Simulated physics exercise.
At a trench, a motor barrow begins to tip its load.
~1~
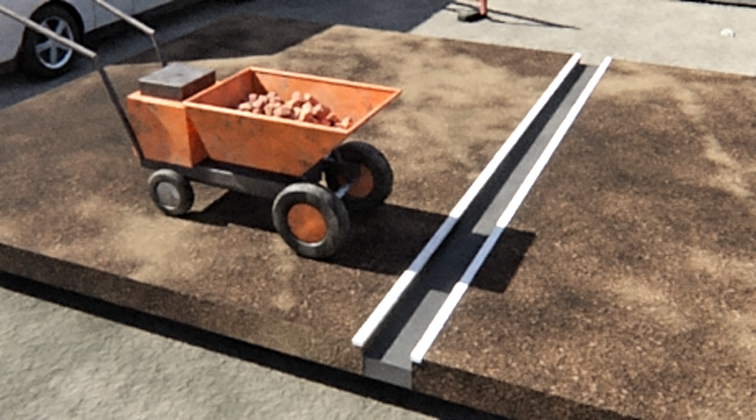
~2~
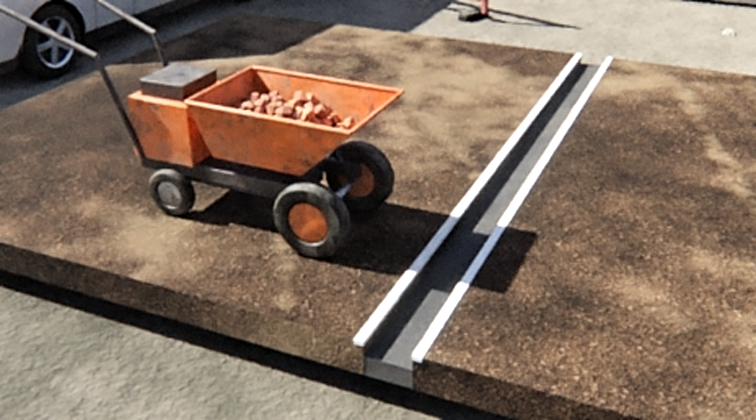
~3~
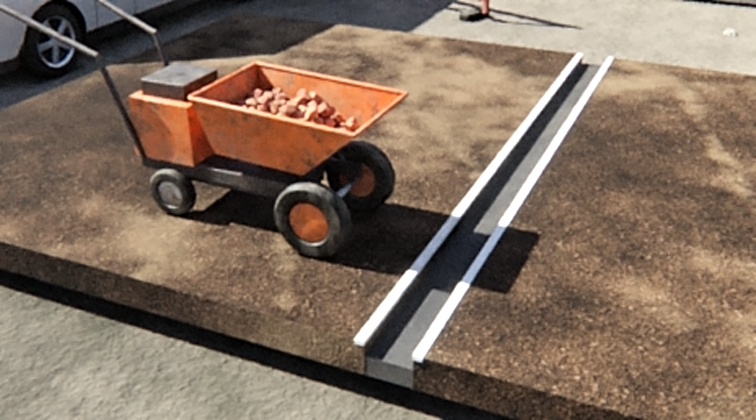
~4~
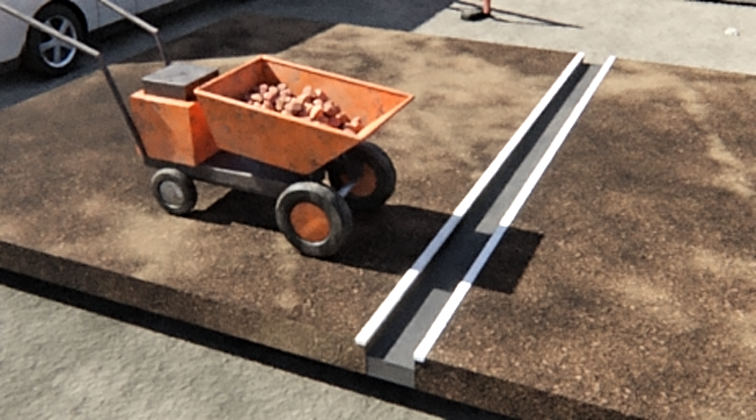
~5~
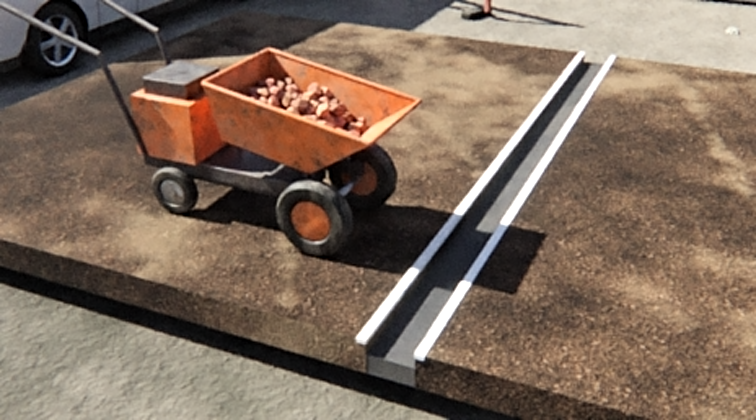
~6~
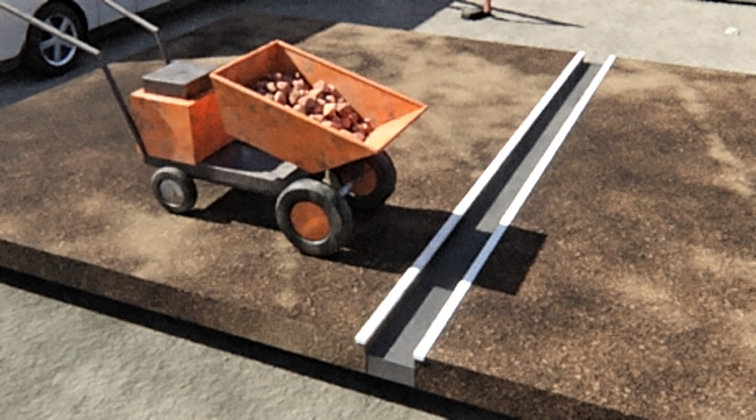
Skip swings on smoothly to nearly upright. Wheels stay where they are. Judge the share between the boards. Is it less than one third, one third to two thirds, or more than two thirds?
Result: A middle part from a third to two thirds reaches the trench.
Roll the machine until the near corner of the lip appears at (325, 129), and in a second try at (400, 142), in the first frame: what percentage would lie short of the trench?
The first stop gives 10 per cent; the second gives 0 per cent.
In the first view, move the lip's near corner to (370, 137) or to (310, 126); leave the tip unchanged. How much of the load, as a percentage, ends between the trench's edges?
Around 30 % the first time and around 50 % the second.
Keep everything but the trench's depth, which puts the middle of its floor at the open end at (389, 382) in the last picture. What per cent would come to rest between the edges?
Estimate: Approx. 80 per cent.
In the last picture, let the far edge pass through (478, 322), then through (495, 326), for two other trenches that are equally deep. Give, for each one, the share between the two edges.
Roughly 80 percent first and 90 percent second.
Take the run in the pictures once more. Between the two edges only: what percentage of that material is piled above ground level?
Roughly 55 %.
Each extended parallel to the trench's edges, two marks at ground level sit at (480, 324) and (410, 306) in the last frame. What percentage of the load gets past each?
About 10 percent, then about 60 percent.
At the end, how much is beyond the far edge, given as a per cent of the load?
I'd say near 25 per cent, give or take.
Shortly afterwards, skip tipped steeply; the whole lot in the skip.
Next, skip tipped right over; the bulk in the skip; a little in or heaped over the trench; only a few beyond it; only a few falling.
Some moments later, skip tipped right over; near a quarter in the skip; near half in or heaped over the trench; near a quarter beyond it.
In the end, skip tipped right over; near a quarter in the skip; near half in or heaped over the trench; near a quarter beyond it.
